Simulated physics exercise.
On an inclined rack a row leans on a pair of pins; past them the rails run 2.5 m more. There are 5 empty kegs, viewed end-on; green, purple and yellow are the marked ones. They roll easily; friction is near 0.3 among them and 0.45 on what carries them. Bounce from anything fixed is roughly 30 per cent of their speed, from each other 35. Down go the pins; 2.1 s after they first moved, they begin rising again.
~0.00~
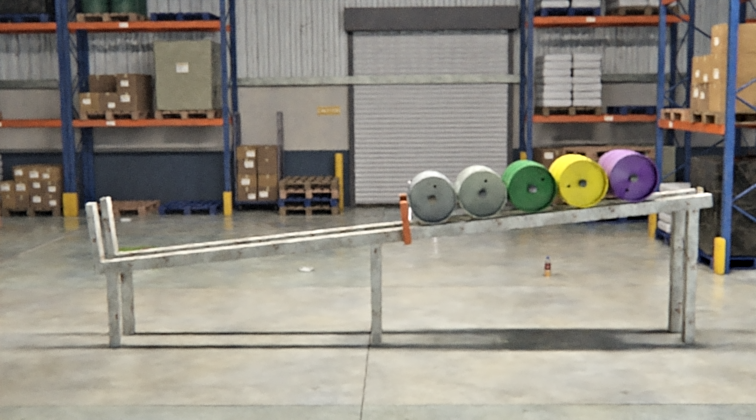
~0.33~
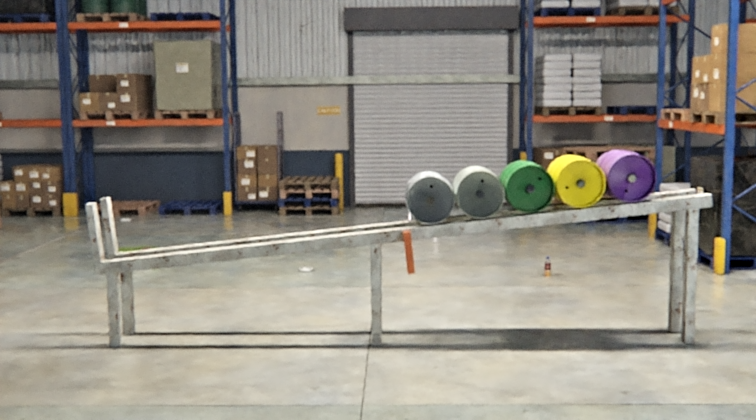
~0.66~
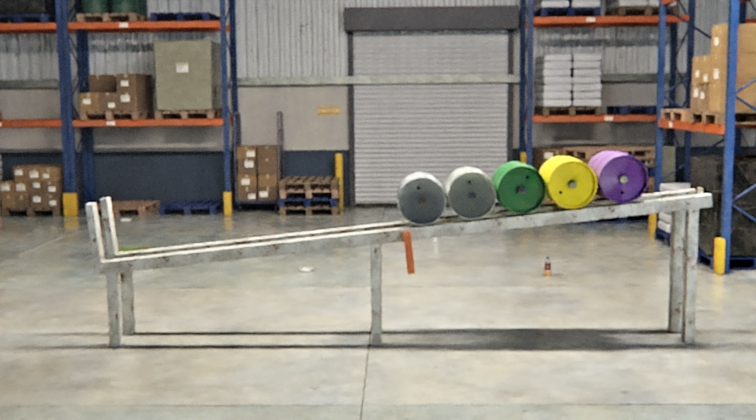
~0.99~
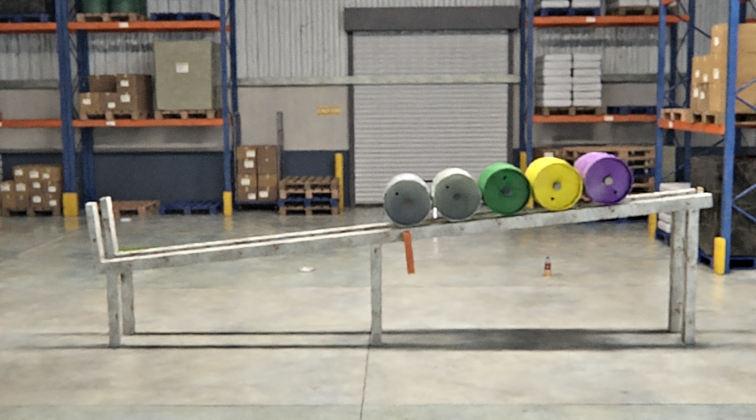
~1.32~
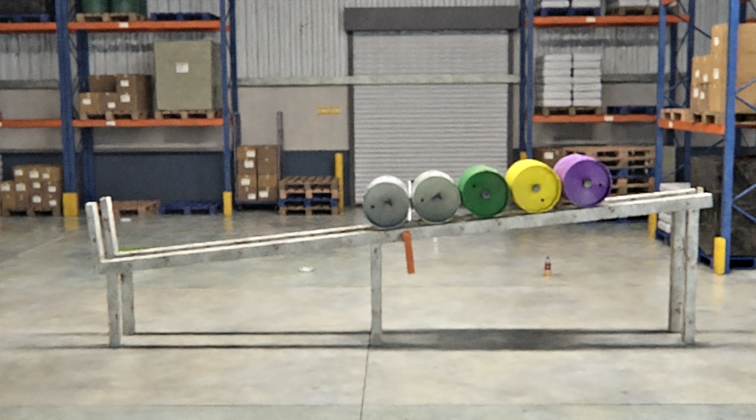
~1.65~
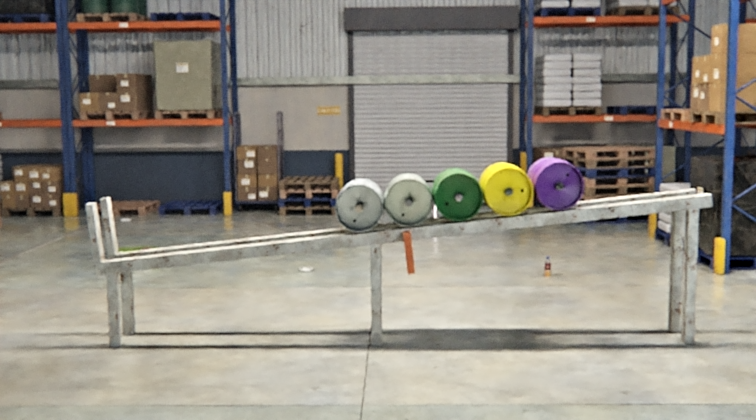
Five kegs, two grey, then green, yellow and purple from left to right, sit in a row on a sloping pale rack in a warehouse, seen side-on by a still camera. Behind the rack are a grey shutter door, stacked boxes, pallets and blue-and-orange shelving. The orange stop before the leftmost keg drops, and the whole row rolls leftward down the gentle slope, keeping its order.
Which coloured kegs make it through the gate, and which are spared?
Green clears the pins, purple is trapped, yellow is trapped.
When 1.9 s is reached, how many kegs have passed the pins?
At that instant the count is 2.
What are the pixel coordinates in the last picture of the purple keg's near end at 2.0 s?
Near (524, 190).
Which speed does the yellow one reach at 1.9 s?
Its speed is roughly 0.9 m/s.
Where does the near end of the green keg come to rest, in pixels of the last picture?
Roughly (220, 224).
After 1.9 s, green is on the rails, 25 cm above the pins, rolling left; purple is on the rails, 105 cm above the pins, rolling left; yellow is on the rails, 65 cm above the pins, rolling left; 2 through so far.
After 2.0 s, green is on the rails, 15 cm above the pins, rolling left; purple is on the rails, 95 cm above the pins, rolling left; yellow is on the rails, 55 cm above the pins, rolling left; 2 through so far.
After 2.1 s, green is on the rails, 5 cm above the pins, rolling left; purple is on the rails, 85 cm above the pins, rolling left; yellow is on the rails, 45 cm above the pins, rolling left; 2 through so far.
After 2.3 s, green is in the air, 15 cm below the pins, rolling left; purple is on the rails, 65 cm above the pins, rolling left; yellow is on the rails, 25 cm above the pins, rolling left; 3 through so far.
At rest (4.2 s), green is on the rails, 150 cm below the pins; purple is on the rails, 65 cm above the pins; yellow is on the rails, 25 cm above the pins; 3 through so far.
